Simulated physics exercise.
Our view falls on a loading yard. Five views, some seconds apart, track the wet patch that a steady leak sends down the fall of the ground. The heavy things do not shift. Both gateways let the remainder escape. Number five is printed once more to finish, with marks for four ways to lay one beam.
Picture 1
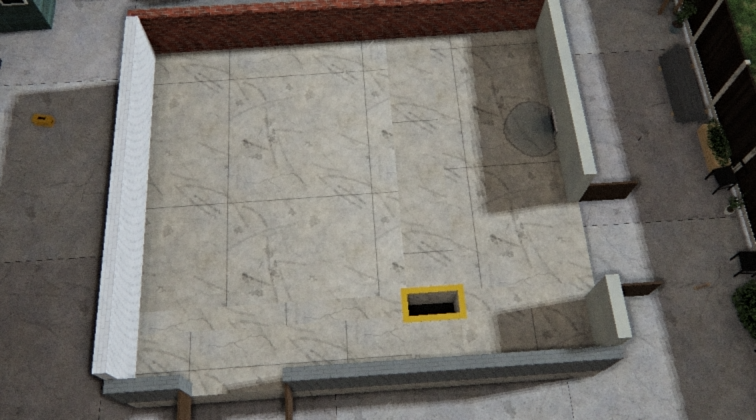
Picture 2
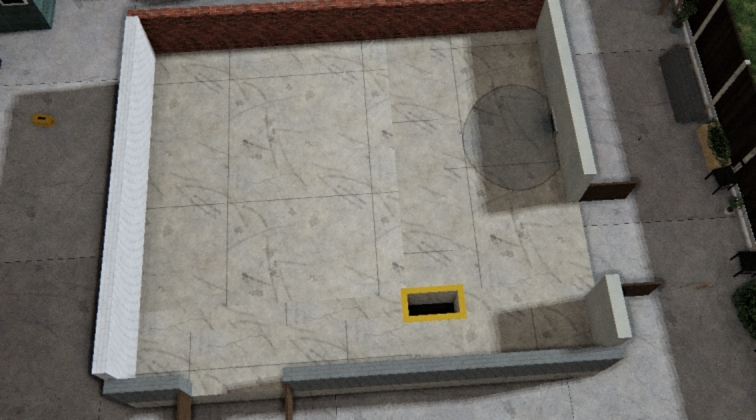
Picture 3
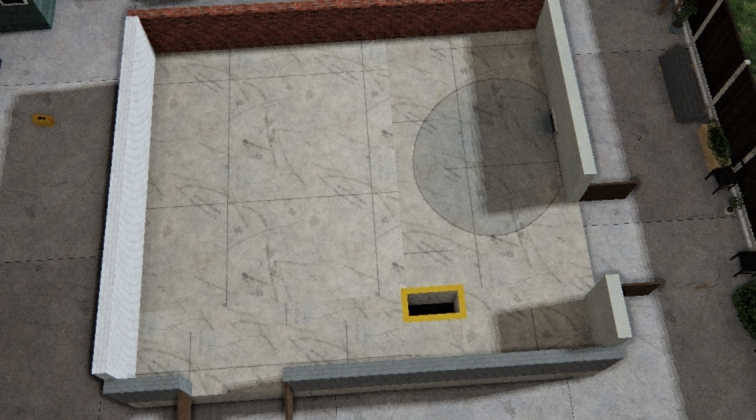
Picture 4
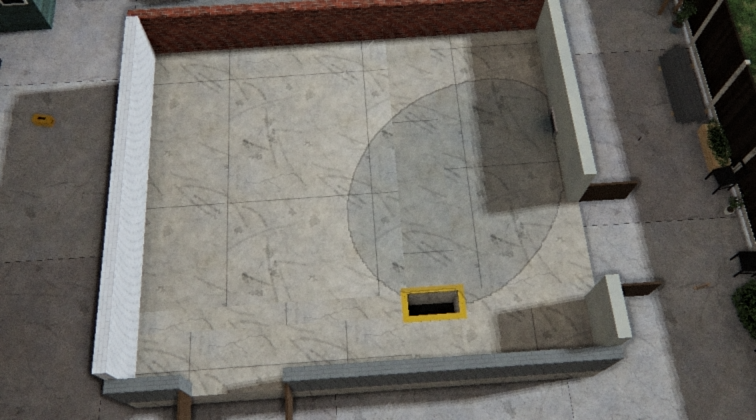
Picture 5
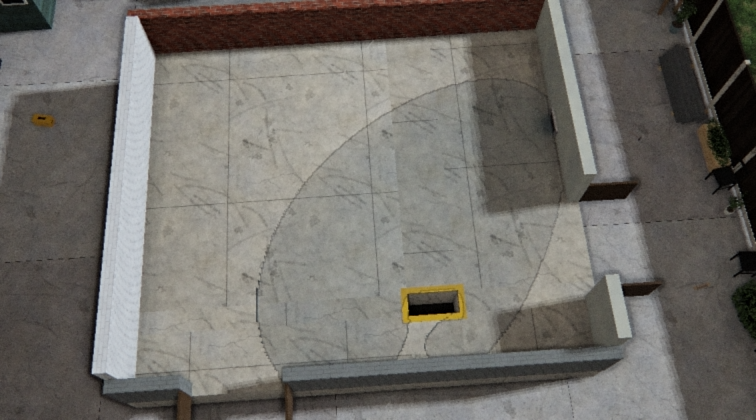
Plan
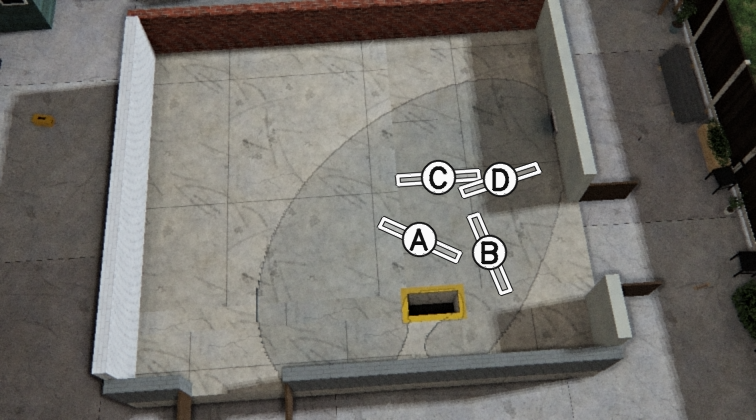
A walled loading yard had a small dark patch of water by its right wall, which spread down and to the left across the pale floor until it surrounded the yellow-edged gully.
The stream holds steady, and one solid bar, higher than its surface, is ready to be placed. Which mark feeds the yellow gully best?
Use spot C.
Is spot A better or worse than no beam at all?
Worse.
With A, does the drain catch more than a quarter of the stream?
No, it does not.
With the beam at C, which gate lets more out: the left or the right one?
The left one.
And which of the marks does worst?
It is D.
On the marked copy, A from (381, 222) to (458, 257); B from (473, 215) to (505, 291); C from (398, 180) to (478, 174); D from (462, 192) to (537, 167).
Choosing A, about 11 % of the stream runs into the yellow gully, about 88 % out by the gates.
Choosing B, about 10 % of the stream runs into the yellow gully, about 89 % out by the gates.
Choosing C, about 20 % of the stream runs into the yellow gully, about 80 % out by the gates.
Choosing D, about 7 % of the stream runs into the yellow gully, about 92 % out by the gates.
